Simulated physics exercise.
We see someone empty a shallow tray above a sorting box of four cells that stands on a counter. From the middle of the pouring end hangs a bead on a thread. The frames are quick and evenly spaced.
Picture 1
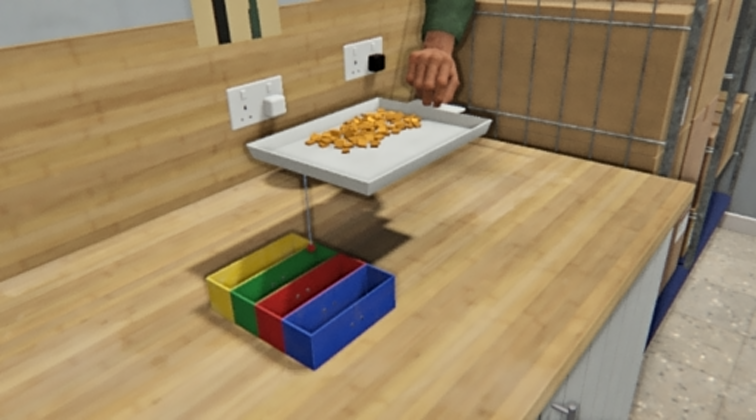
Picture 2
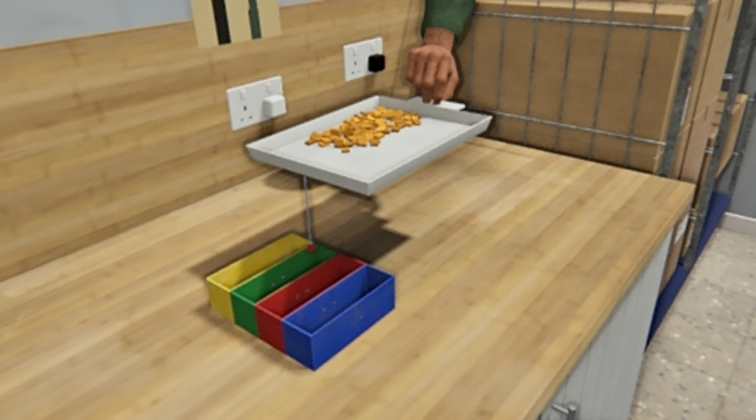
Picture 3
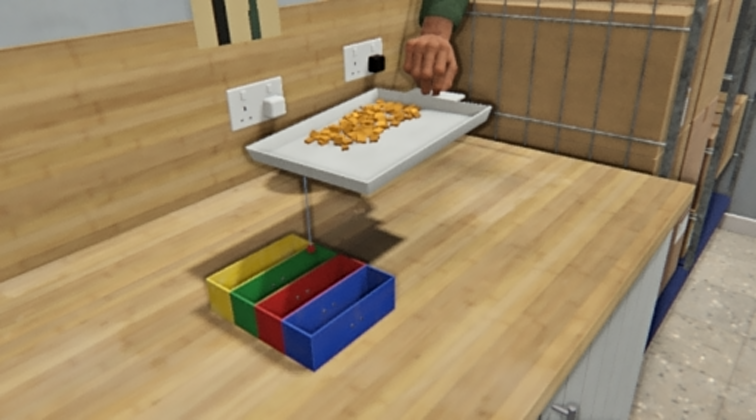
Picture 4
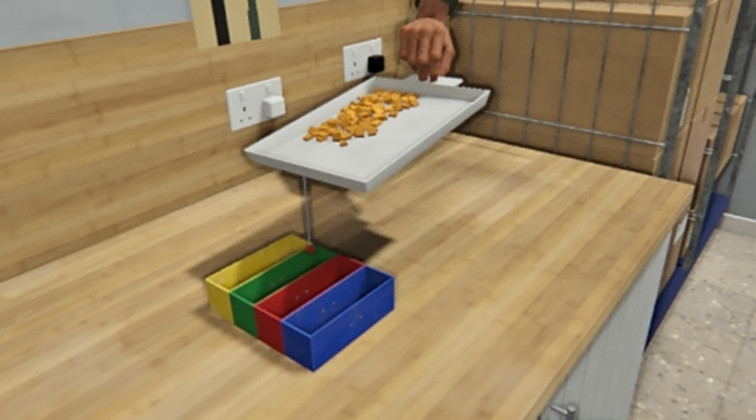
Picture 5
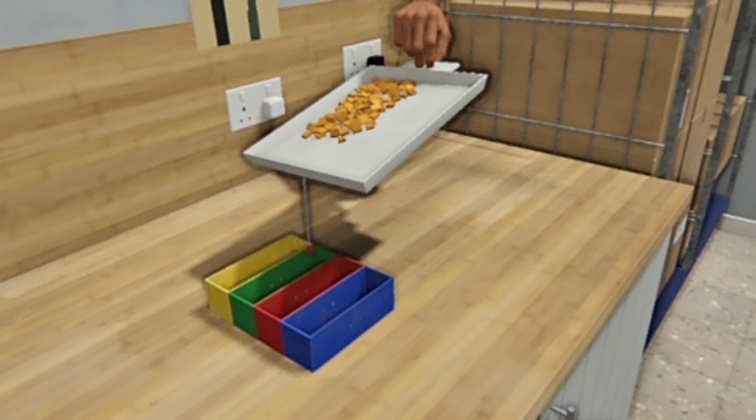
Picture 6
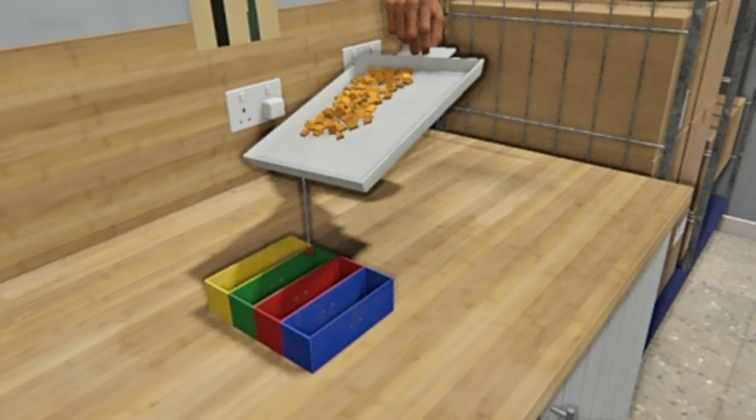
A hand raising the far end of a shallow tray of small orange pieces above a four-coloured sorting box on a counter.
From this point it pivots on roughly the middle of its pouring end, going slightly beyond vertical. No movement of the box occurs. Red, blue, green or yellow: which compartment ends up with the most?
The yellow one.
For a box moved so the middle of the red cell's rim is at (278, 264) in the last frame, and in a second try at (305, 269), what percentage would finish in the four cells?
Around 100 percent the first time, around 80 percent the second.
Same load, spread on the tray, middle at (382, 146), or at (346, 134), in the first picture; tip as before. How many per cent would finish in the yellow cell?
Around 20 percent the first time and around 40 percent the second time.
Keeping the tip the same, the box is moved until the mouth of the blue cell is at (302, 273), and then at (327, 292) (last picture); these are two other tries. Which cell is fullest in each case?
First: The green one. Second: The yellow cell.
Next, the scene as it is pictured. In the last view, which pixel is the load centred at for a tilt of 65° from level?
Check around (265, 160) in the last picture.
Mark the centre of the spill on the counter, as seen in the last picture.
I'd put the middle somewhere around (237, 276) in the last picture.
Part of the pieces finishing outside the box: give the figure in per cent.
That comes to some 60 per cent.
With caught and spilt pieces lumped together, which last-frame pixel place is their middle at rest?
(248, 280).
Just after the last frame, tray tipped steeply; the larger part on the tray; about a tenth falling or outside the box.
A moment on, tray tipped past a quarter turn; roughly a quarter on the tray; about a tenth in the yellow cell; about a tenth in the green cell; roughly two thirds falling or outside the box.
Further on, tray tipped past a quarter turn; roughly a quarter in the yellow cell; about a tenth in the green cell; roughly two thirds falling or outside the box.
When it is over, tray tipped past a quarter turn; roughly a quarter in the yellow cell; about a tenth in the green cell; not one in the blue cell; not one in the red cell; roughly two thirds outside the box.
